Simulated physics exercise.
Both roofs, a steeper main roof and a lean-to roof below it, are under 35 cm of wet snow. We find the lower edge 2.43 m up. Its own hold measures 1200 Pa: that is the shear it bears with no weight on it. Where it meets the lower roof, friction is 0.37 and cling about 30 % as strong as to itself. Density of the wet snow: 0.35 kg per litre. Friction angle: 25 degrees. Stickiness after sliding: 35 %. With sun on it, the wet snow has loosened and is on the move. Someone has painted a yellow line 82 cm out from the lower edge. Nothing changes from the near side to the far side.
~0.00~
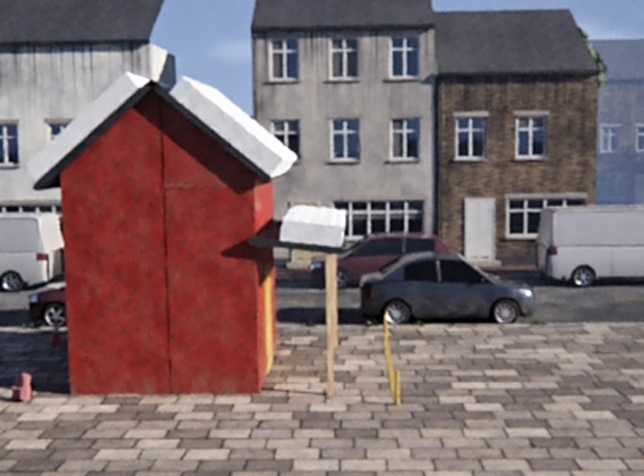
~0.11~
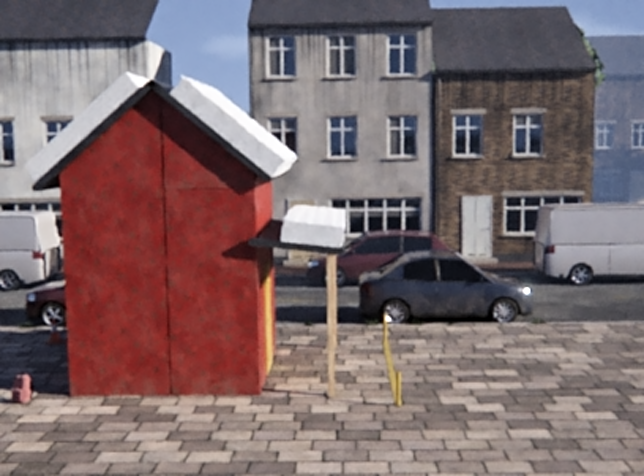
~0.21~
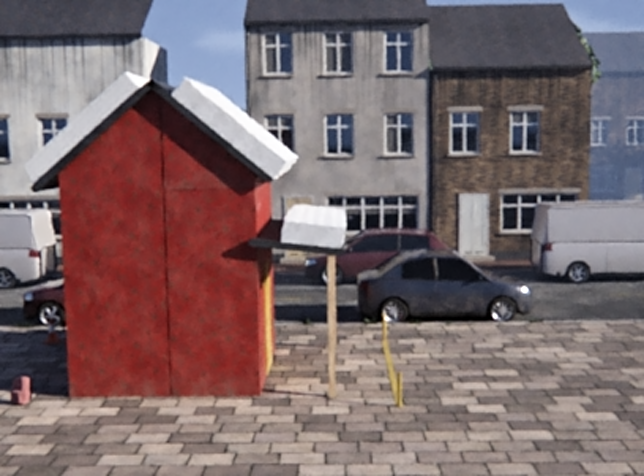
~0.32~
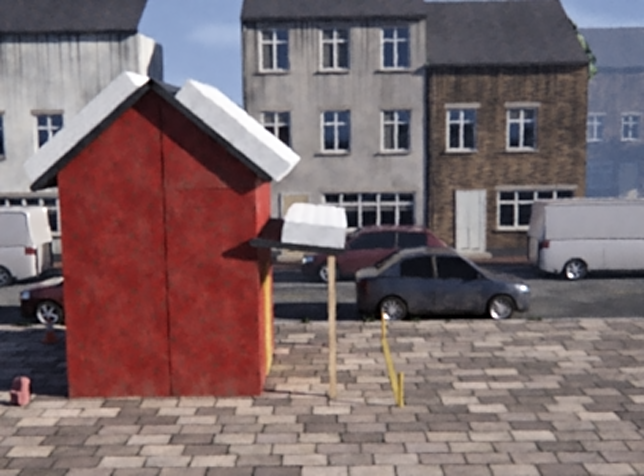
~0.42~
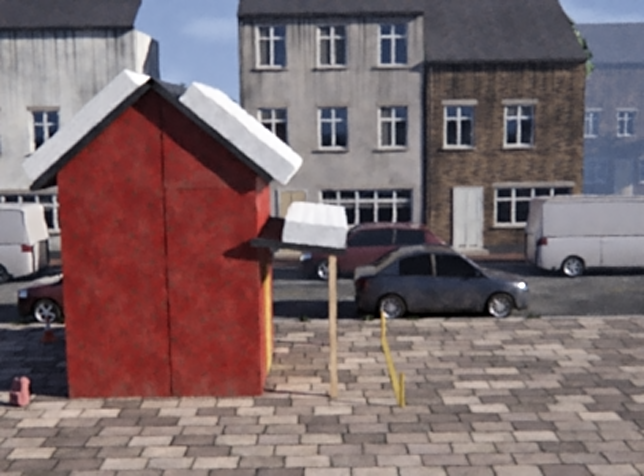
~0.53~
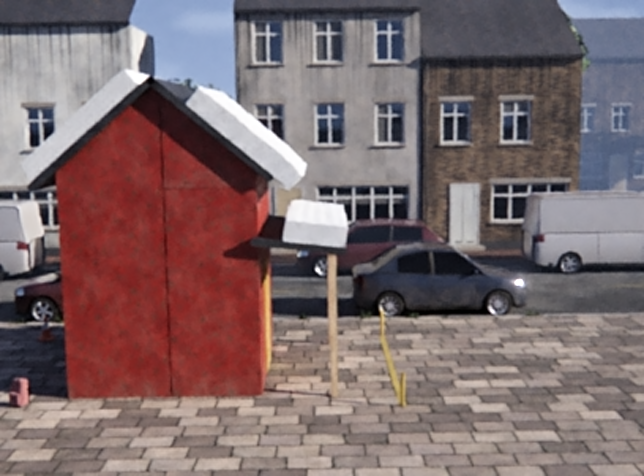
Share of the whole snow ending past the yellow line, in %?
Near 38 %.
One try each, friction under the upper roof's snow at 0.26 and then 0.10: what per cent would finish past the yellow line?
I'd say 55 %, followed by 60 %.
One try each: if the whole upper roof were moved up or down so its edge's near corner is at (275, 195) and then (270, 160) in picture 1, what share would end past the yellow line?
The first try gives about 20 % and the second about 50 %.
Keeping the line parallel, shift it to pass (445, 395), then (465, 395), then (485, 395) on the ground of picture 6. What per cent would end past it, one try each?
Respectively about 16 in a hundred, 5 in a hundred and 1 in a hundred.
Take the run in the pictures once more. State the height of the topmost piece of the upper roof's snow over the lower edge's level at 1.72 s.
0.8 m or thereabouts.
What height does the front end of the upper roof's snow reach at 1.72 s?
1.2 m or thereabouts.
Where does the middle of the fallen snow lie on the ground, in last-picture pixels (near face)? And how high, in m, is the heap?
Middle near (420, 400); height roughly 0.4 m.
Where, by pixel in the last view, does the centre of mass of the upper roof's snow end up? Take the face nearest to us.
Position: About (396, 337).
After 1.07 s, none is below the lower edge and 0 % is past the line.
After 1.72 s, 19 % is below the lower edge and 4 % is past the line.
After 2.36 s, 58 % is below the lower edge and 37 % is past the line.
After 3.00 s, 58 % is below the lower edge and 38 % is past the line.
After 3.20 s, at the end, 58 % is below the lower edge and 38 % is past the line.
